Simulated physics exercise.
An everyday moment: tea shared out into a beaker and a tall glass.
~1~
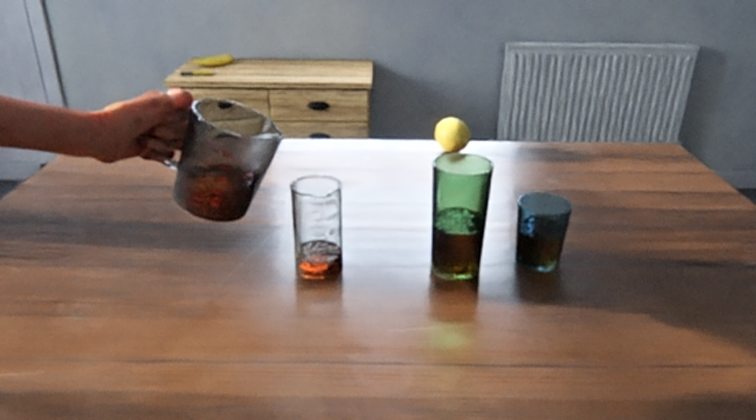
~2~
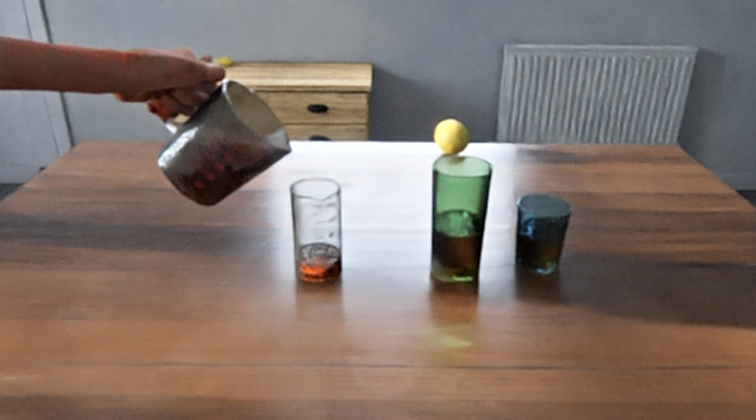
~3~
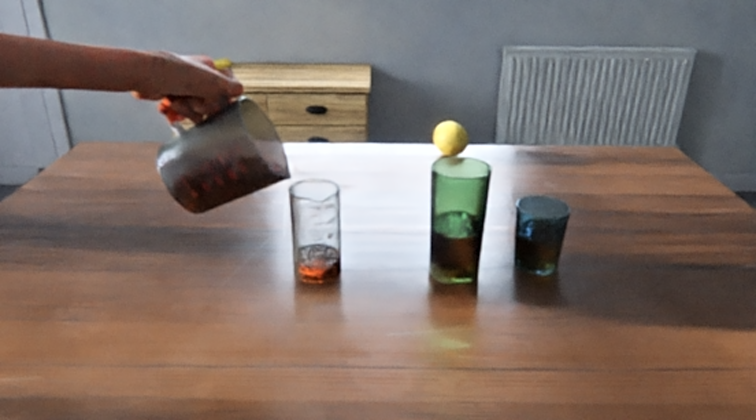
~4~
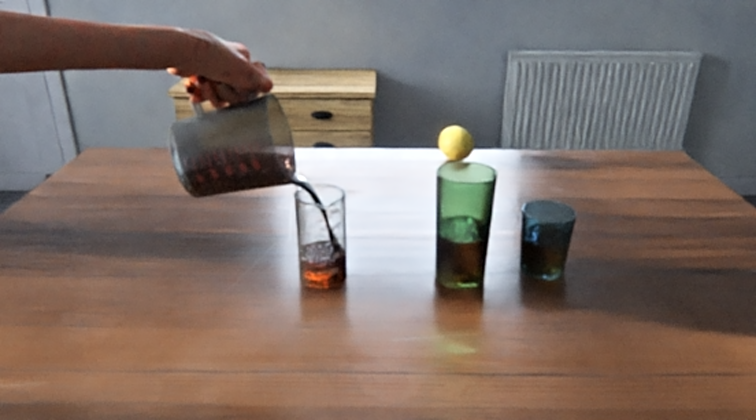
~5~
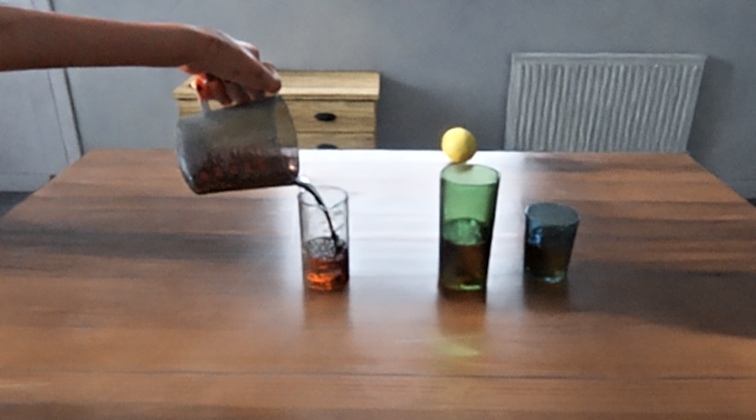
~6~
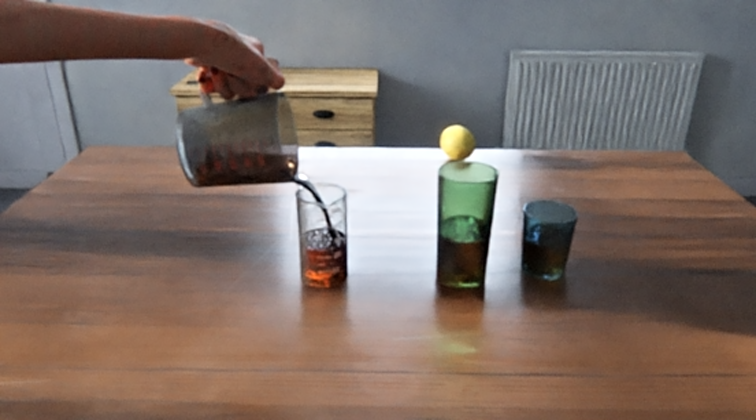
At a wooden table, a hand tilted a jug of dark tea over a clear beaker and poured a steady stream in, raising its level, while a yellow ball sat atop the green glass.
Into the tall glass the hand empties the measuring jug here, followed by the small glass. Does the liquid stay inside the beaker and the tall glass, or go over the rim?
Beaker: Stays inside; tall glass: Stays inside.
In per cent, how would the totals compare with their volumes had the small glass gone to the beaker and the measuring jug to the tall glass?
The first sits near 50 per cent of capacity and the second near 80 per cent.
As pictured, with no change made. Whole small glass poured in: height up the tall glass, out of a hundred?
About 65 per cent of its height.
A moment on, the beaker is about two thirds full.
Further on, the beaker is about three quarters full.
When it is over, the beaker is about three quarters full; the tall glass is about two thirds full.
